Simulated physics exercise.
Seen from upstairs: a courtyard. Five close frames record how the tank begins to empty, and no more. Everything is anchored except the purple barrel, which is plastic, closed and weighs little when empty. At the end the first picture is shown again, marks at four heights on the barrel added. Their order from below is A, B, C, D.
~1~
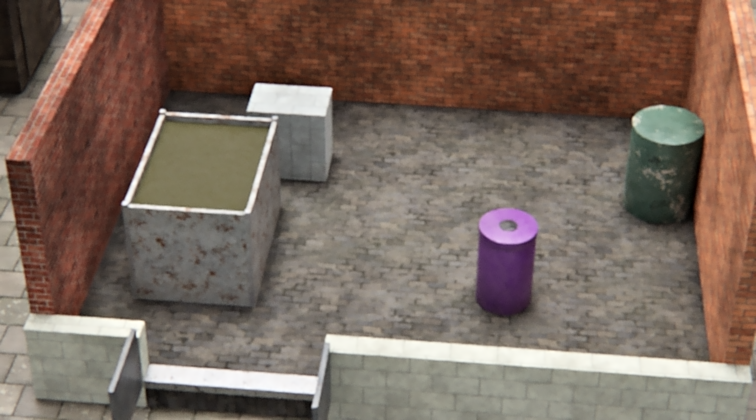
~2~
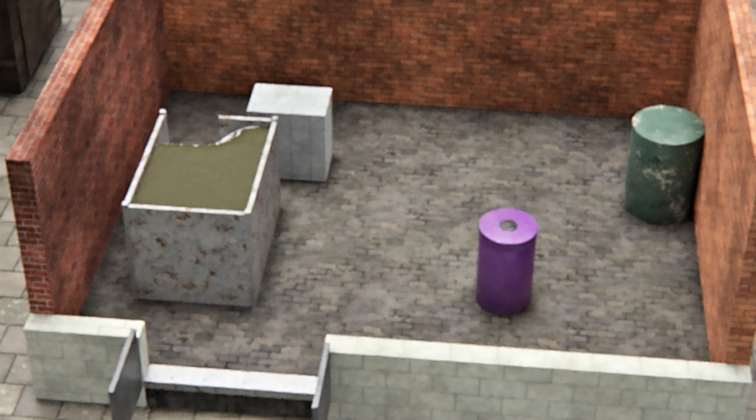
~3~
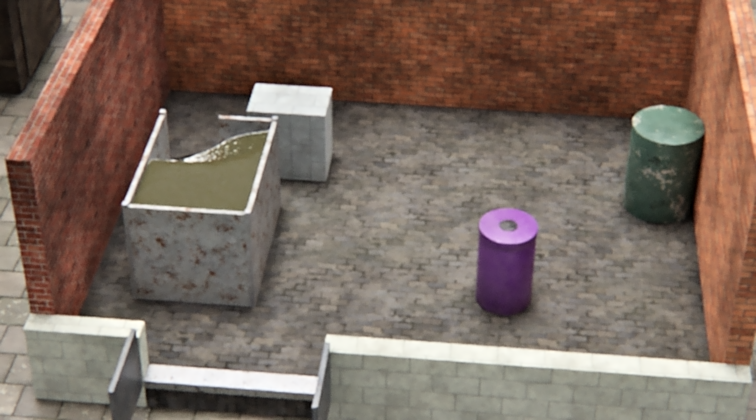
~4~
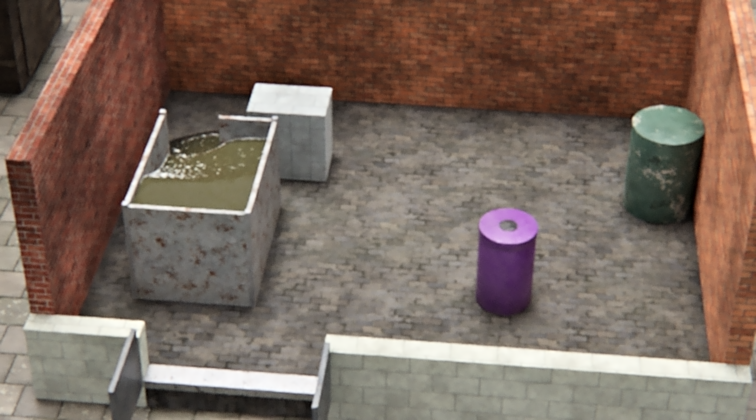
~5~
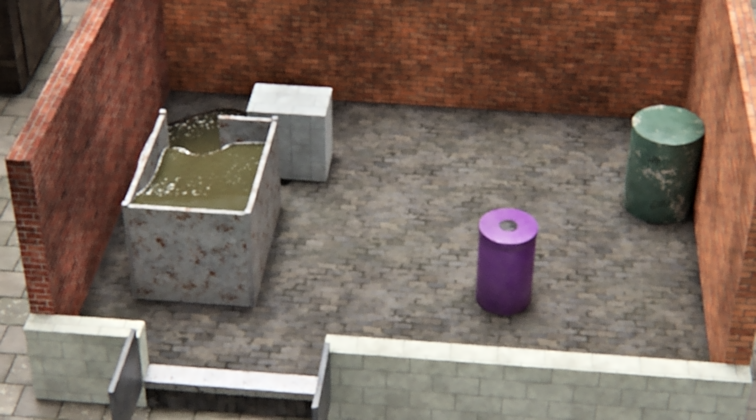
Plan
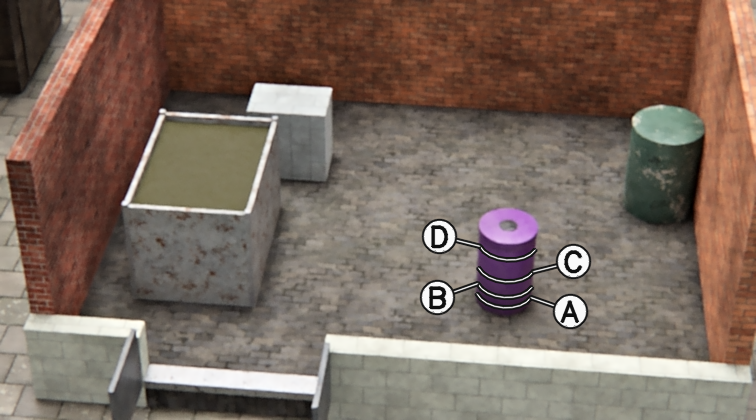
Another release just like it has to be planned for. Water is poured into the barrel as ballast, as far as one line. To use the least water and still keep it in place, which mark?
Take A.
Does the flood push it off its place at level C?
No, not at all.
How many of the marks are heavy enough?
All of the four.
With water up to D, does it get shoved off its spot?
No.
On the marked copy, A at (503, 307); B at (504, 297); C at (505, 281); D at (506, 259); from the bottom up A, B, C, D.
For level A, it does not move.
For level B, it does not move.
For level C, it does not move.
For level D, it does not move.
